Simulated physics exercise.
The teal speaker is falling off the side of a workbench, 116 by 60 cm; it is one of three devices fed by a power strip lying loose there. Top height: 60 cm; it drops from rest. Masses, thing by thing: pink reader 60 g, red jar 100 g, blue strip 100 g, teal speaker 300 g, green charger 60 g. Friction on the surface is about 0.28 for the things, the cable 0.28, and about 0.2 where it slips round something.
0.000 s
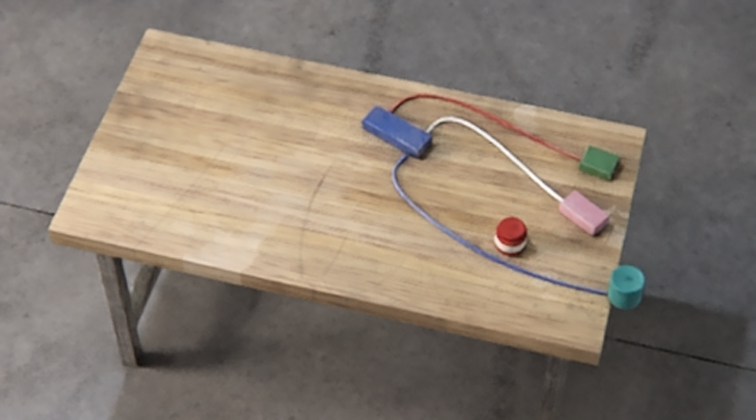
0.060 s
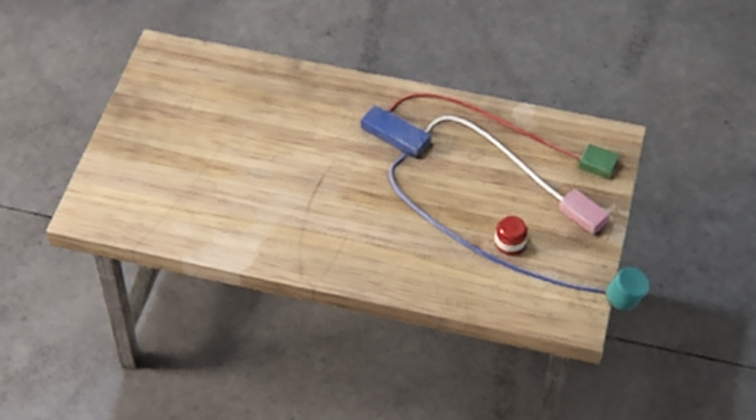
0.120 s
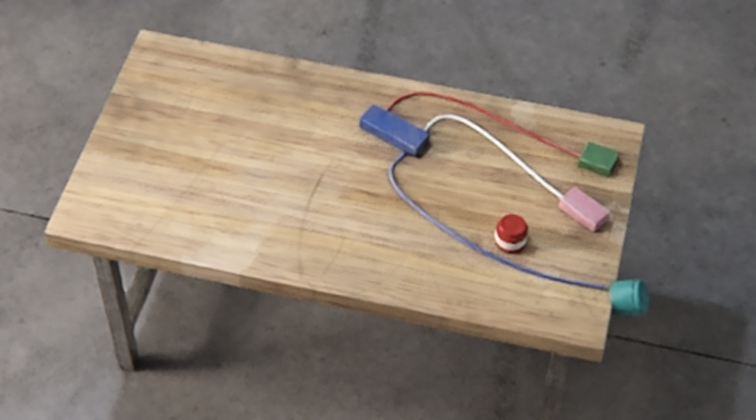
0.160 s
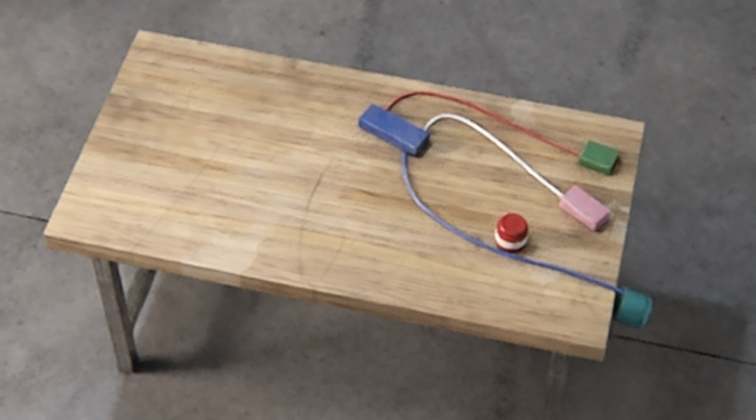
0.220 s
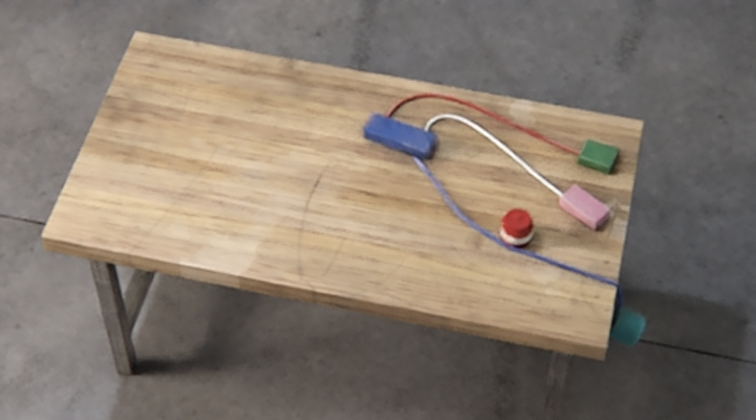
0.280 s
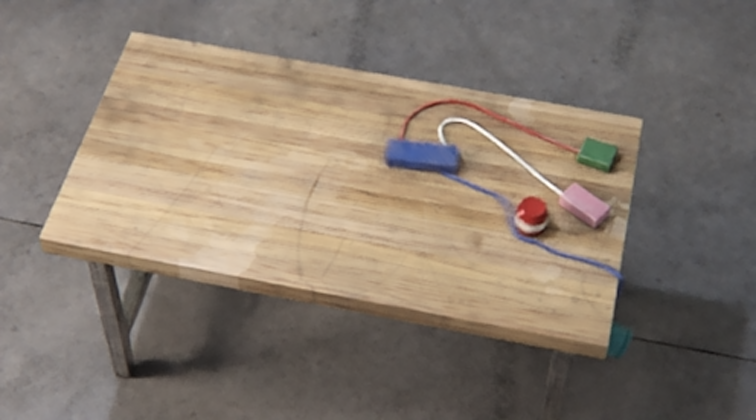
A teal cylinder tipped over the right edge of a wooden table and dropped, pulling its blue cable tight, which dragged the blue block to the right and nudged a small red-topped jar.
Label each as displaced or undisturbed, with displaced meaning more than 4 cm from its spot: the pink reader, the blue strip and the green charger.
Pink reader: Displaced; blue strip: Displaced; green charger: Displaced.
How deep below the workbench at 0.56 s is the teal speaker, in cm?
Roughly 55 centimetres.
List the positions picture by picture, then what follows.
Pink reader (585, 209); blue strip (397, 127); green charger (600, 159); blue cable runs through (420, 211) (467, 244) (514, 268) (574, 287), in the first picture.
Teal speaker (630, 280); blue cable runs through (464, 243) (572, 286), in the second picture.
Teal speaker (629, 297); blue cable runs through (465, 242) (574, 283), in the third picture.
Teal speaker (631, 308); blue cable runs through (405, 170) (481, 244) (593, 280), in the fourth picture.
Red jar (519, 218); blue strip (400, 132); teal speaker (624, 326); blue cable runs through (618, 289), in the fifth picture.
Pink reader (585, 201); blue strip (423, 152); green charger (598, 151); blue cable runs through (510, 213) (548, 248) (601, 265), in the sixth picture.
By 0.6 s, the strip's end of the blue cable at (628, 282); blue strip 56 cm off its start, pink reader 4 cm off its start, red jar 16 cm off its start.
By 0.8 s, the strip has left the top; blue strip over the edge, green charger 11 cm off its start, pink reader 11 cm off its start.
By 1.1 s, the strip has left the top; blue strip over the edge, green charger over the edge, pink reader over the edge.
By 1.4 s, the strip has left the top; blue strip over the edge, green charger over the edge, pink reader over the edge.
By 2.6 s, the strip has left the top; blue strip over the edge, green charger over the edge, pink reader over the edge, red jar over the edge.
